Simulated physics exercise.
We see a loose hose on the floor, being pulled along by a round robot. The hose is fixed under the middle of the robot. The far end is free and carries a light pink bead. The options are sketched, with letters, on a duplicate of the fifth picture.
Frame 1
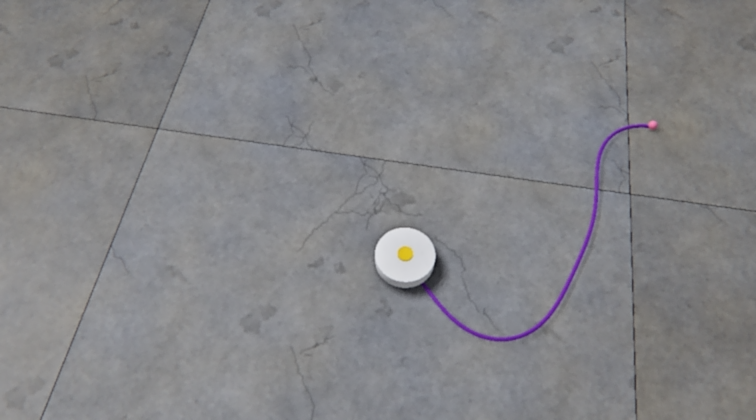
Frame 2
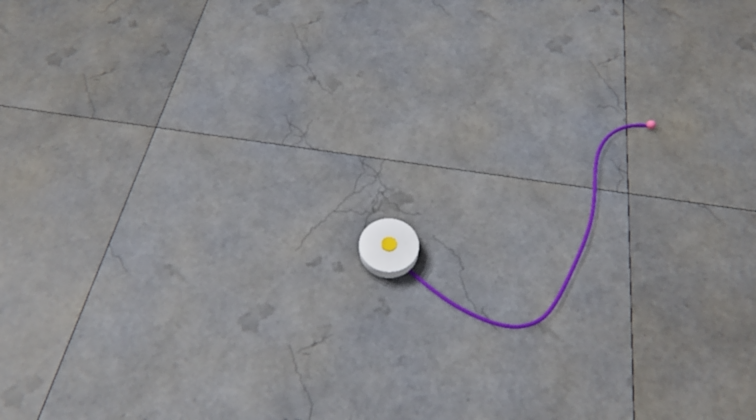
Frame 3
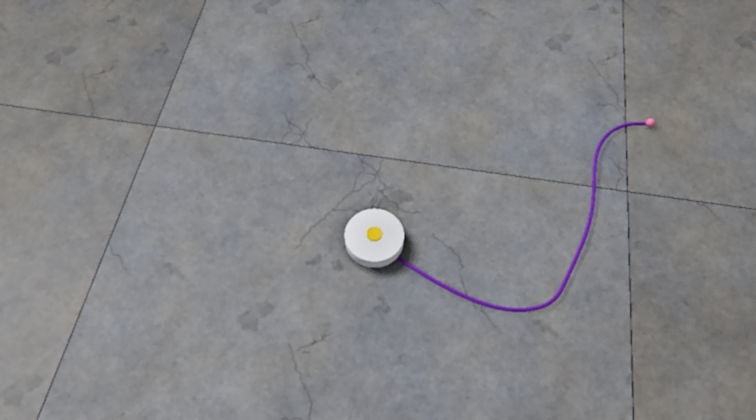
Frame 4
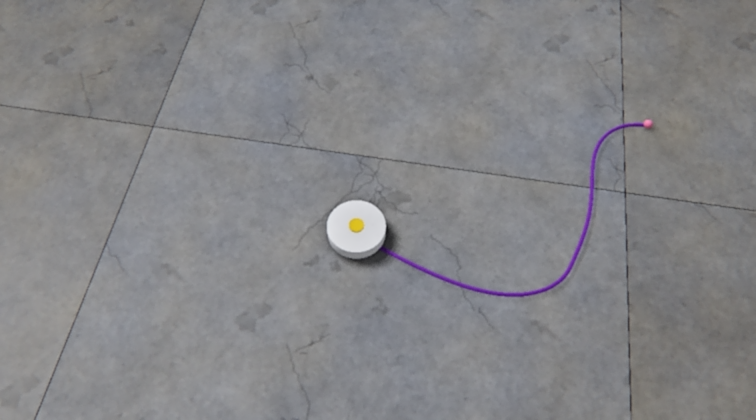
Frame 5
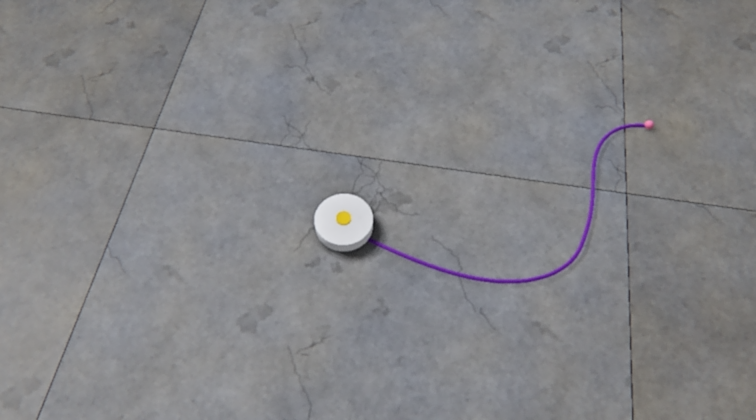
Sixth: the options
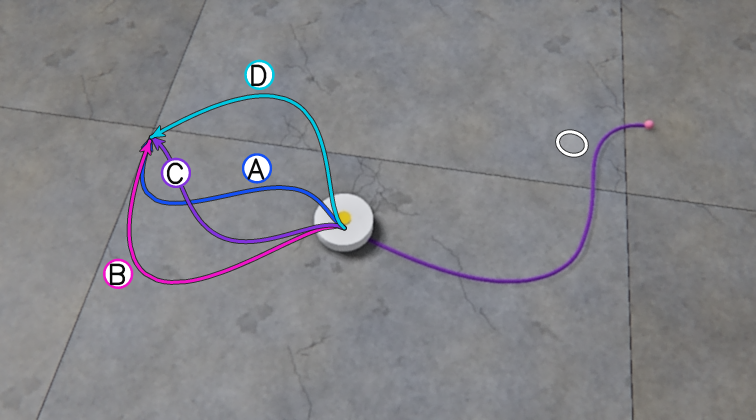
A round white robot with a yellow dot on top sits near the middle of a grey, cracked tiled floor, seen from above at an angle. A loose purple hose curves from its lower right side, dipping and then rising to a free end with a light pink bead at upper right. The robot slides a short way up and left, drawing the hose's lower bend upward and flatter, while the beaded end barely shifts.
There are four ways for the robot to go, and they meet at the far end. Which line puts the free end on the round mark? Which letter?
Choose route D.
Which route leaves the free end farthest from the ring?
B.
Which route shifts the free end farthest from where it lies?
Route B.
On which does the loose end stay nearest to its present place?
That is D.
On the marked copy, A from (344, 228) via (218, 197) to (151, 137); B from (344, 228) via (164, 282) to (150, 141); C from (344, 228) via (208, 229) to (151, 137); D from (344, 228) via (296, 104) to (151, 137); the ring at (572, 143).
Taking D. A third of the way, robot (316, 125), middle of the hose (508, 221), free end (649, 125).
Two thirds of the way, robot (225, 97), middle of the hose (431, 145), free end (629, 129).
When it is over, robot (149, 132), middle of the hose (366, 133), free end (573, 141); the free end is on the ring.
As for the rest, A leaves the free end at (563, 158); B leaves the free end at (546, 174); C leaves the free end at (566, 164).
